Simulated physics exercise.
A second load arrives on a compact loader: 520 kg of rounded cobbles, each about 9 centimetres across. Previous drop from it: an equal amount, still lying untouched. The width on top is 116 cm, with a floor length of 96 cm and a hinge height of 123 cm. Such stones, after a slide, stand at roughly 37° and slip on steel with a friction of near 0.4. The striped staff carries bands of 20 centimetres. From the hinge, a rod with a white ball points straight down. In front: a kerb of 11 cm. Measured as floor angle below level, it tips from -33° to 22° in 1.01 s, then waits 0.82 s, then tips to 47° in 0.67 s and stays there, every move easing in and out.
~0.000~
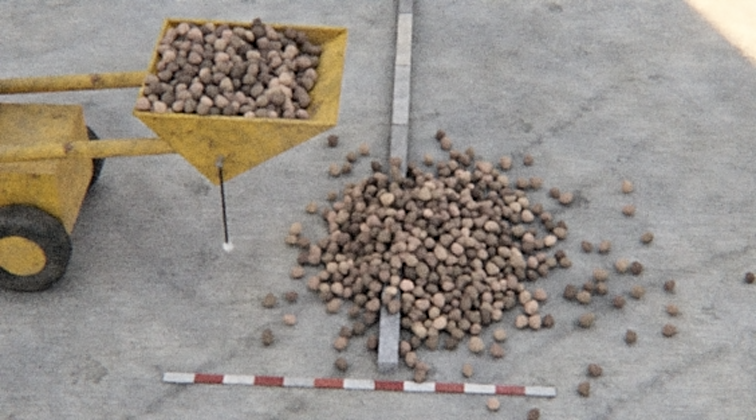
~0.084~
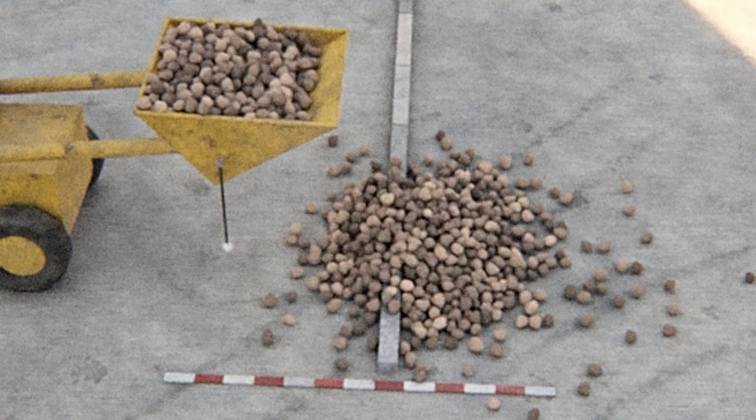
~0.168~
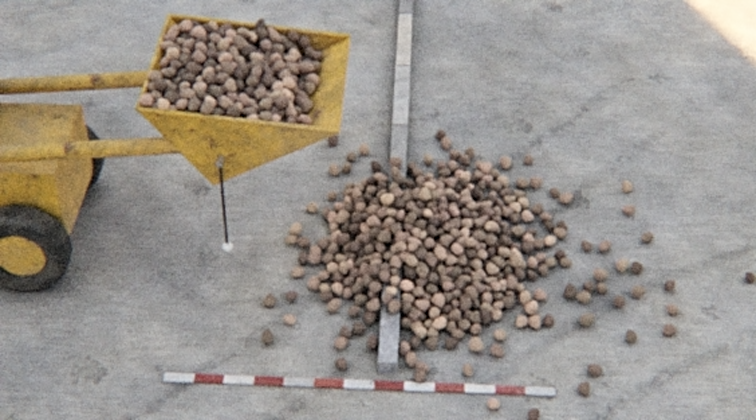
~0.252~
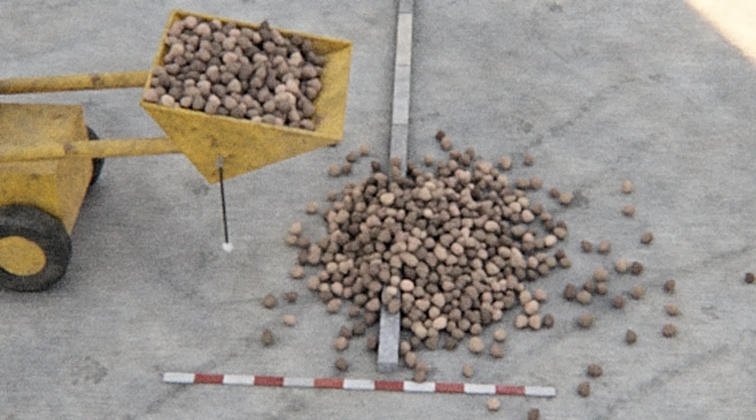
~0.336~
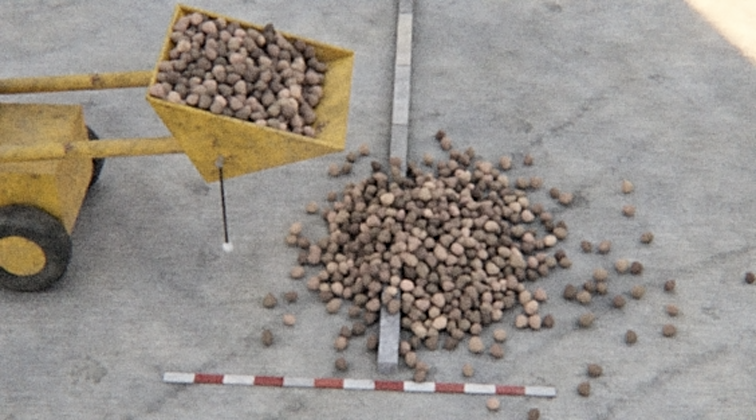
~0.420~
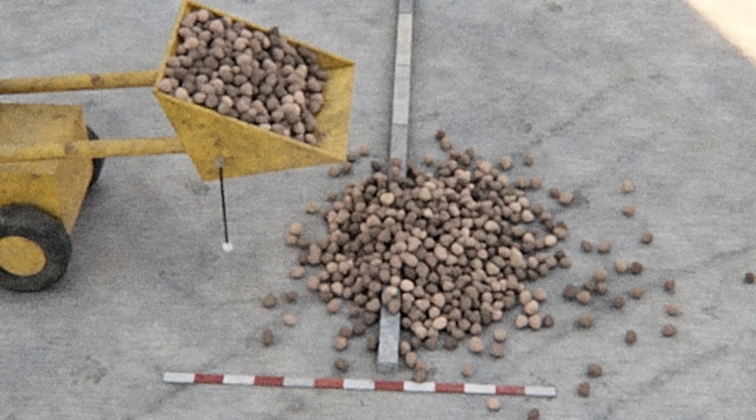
We see a yellow bucket of round brown stones on a wheeled barrow tilt slowly forward to the right, its load shifting slightly inside, while a scattered heap lies still across a kerb behind a red-and-white striped staff.
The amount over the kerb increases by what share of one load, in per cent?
By about 30 per cent of a load.
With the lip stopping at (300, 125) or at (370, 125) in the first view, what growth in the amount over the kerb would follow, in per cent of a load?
Roughly 5 and 60 percent, in that order.
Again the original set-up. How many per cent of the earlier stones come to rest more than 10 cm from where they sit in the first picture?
About 10 %.
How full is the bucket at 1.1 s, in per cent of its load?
About 90 per cent.
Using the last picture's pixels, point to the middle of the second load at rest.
I'd say close to (370, 228).
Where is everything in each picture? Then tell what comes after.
The bucket is at -33°, its lip at (336, 125); the top of the load is at (208, 45). The earlier load is highest near (403, 213), 24 cm above ground level, 30 % on this side of the kerb, 70 % over the kerb, in the first frame.
Lip at (337, 127), floor tilted -32°, highest stones at (200, 47); the stones move at 0.1 m/s on average, in the second frame.
Lip at (339, 132), floor tilted -29°, highest stones at (203, 45); the stones move at 0.2 m/s on average, in the third frame.
Lip at (342, 140), floor tilted -24°, highest stones at (187, 40); the stones move at 0.3 m/s on average, in the fourth frame.
The bucket is at -19°, its lip at (344, 150); the top of the load is at (191, 34); the stones move at 0.4 m/s on average, in the fifth frame.
The bucket is at -12°, its lip at (345, 161); the top of the load is at (198, 31); the stones move at 0.4 m/s on average, in the sixth frame.
After 0.8 s the floor is at 14°; in per cent of one load, 100 in the bucket, 30 on this side of the kerb, 70 over the kerb; the foremost stones are at (662, 261).
After 1.1 s the floor is at 22°; in per cent of one load, 92 in the bucket, 38 on this side of the kerb, 70 over the kerb; the foremost stones are at (662, 261).
After 3.0 s the floor is at 47°; in per cent of one load, 0 in the bucket, 99 on this side of the kerb, 101 over the kerb; the foremost stones are at (662, 261).
After 5.6 s the floor is at 47°; in per cent of one load, 0 in the bucket, 99 on this side of the kerb, 101 over the kerb; the foremost stones are at (662, 261). Net gain over the kerb, 30.
